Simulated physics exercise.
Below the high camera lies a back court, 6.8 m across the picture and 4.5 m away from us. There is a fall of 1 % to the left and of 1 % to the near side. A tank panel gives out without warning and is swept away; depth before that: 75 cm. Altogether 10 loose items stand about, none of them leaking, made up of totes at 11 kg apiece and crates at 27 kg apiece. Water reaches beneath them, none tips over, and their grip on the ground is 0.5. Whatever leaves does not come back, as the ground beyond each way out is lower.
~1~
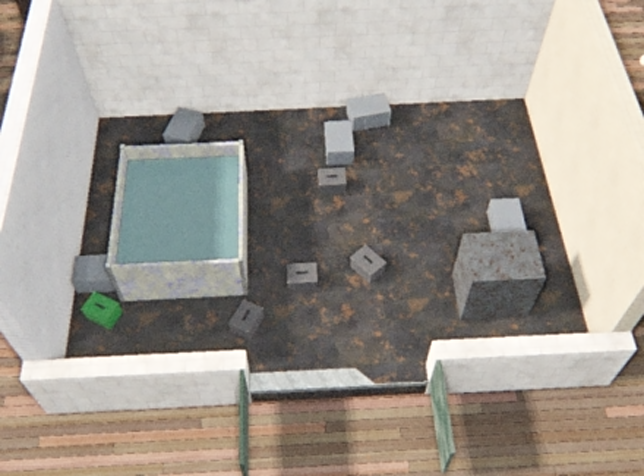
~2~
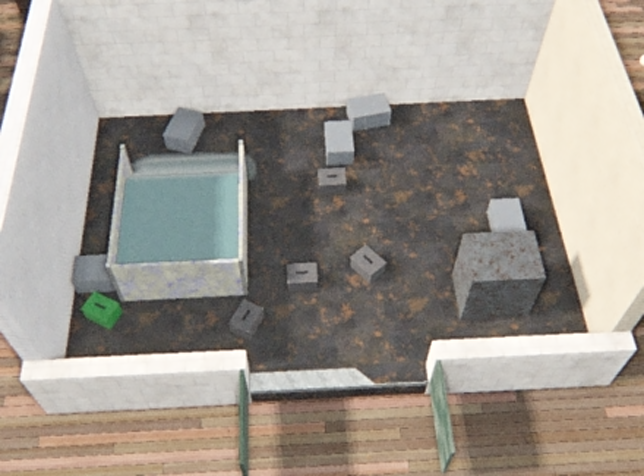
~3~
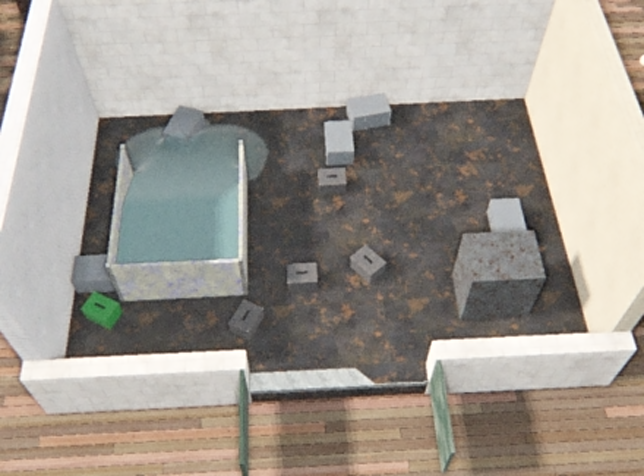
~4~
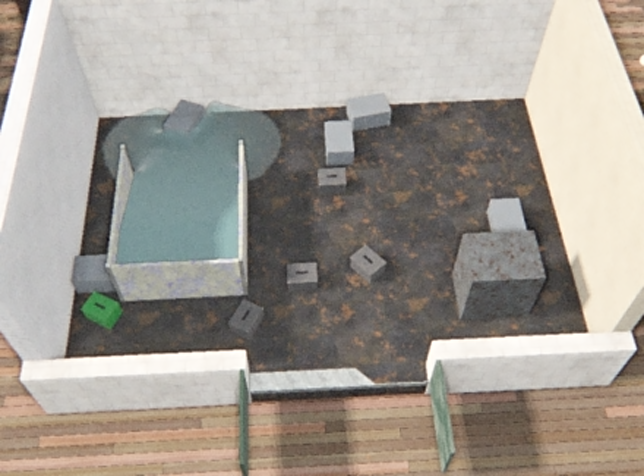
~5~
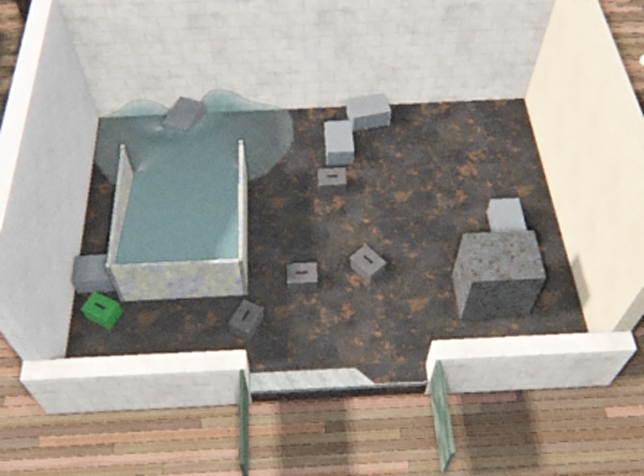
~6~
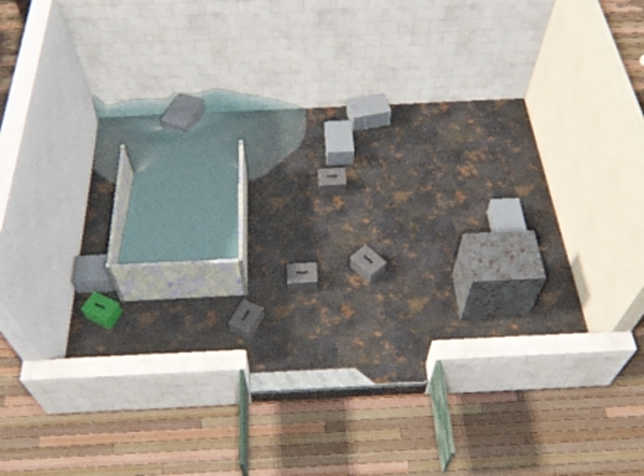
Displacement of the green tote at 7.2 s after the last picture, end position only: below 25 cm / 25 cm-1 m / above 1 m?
I'd bet it heads off a long way.
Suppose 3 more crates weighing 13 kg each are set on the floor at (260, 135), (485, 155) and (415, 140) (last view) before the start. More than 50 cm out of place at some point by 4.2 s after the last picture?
Taking them in the order given: Exceeds it, exceeds it and exceeds it.
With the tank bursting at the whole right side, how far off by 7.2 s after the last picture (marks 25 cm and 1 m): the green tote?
Outcome for the green tote: No real movement.
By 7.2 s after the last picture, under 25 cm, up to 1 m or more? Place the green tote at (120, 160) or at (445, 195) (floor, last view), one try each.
Run one, it gets swept far; run two, it gets swept far.
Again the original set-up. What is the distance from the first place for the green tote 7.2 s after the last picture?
I'd estimate some 350 centimetres.
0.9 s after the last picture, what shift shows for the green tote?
Shift by then: About 0 cm.
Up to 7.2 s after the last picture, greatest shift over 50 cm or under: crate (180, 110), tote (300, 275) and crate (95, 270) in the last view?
First one went too far, second one stayed inside, third one went too far.
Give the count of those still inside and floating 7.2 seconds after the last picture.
It comes to 0 of them.
Then, 0.9 s after the last picture the green tote is near (100, 306), 0.0 m from its start, aground; 0 of 10 are out; 1 afloat.
Then, 2.8 s after the last picture the green tote is near (195, 344), 1.4 m from its start, aground; 0 of 10 are out; 2 afloat.
Then, 4.8 s after the last picture the green tote is near (389, 342), 3.8 m from its start, aground; 0 of 10 are out; 0 afloat.
Then, 7.2 s after the last picture the green tote is near (368, 363), 3.6 m from its start, aground; 0 of 10 are out; 0 afloat.
